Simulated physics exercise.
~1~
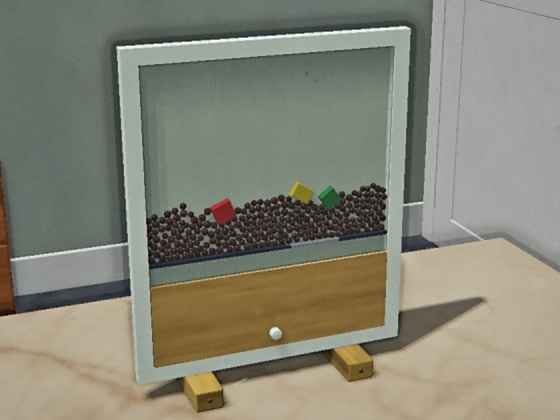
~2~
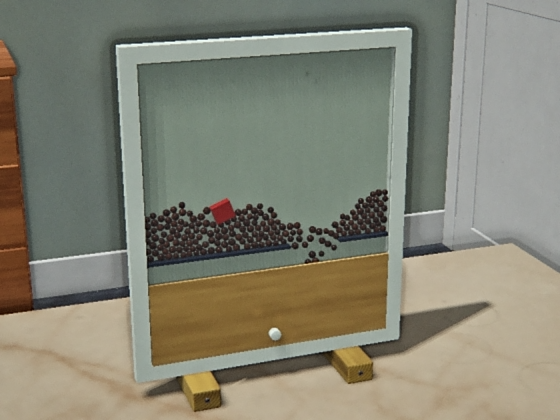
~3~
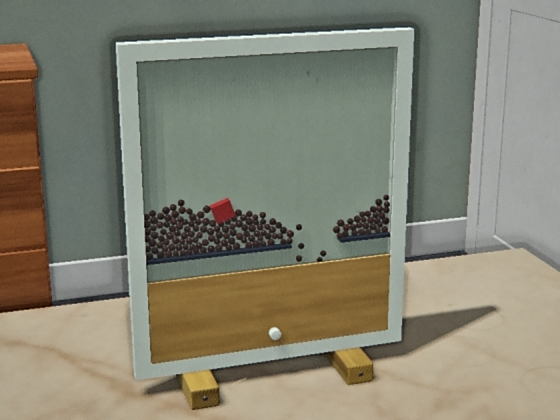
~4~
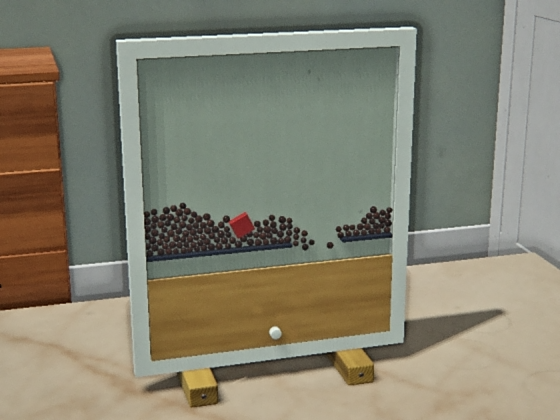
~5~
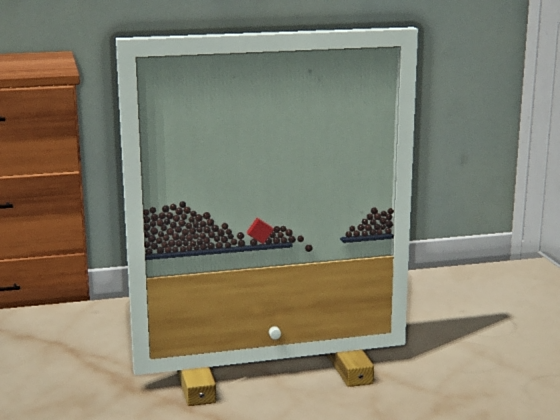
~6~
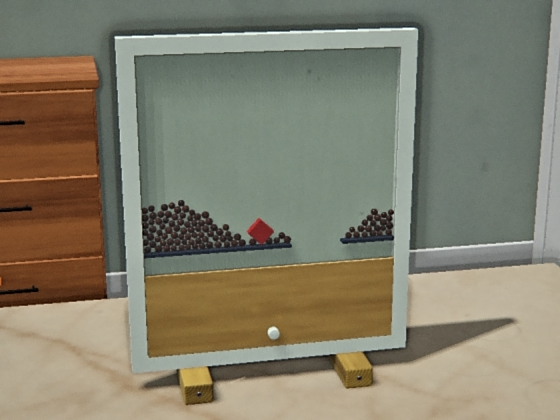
A pale-framed, see-through drop box stands on a marble-like surface before a grey-green wall, seen from the front as the view drifts slightly sideways and a wooden chest of drawers appears at left. Dark beads lie across its floor, with a red block left of centre and yellow and green blocks to the right. A gap opens in the floor, and beads pour through as the yellow and green blocks drop out of sight. The red block then slides right and down, tilting. The flow stops with a bead heap on each side and the red block resting left of the gap.
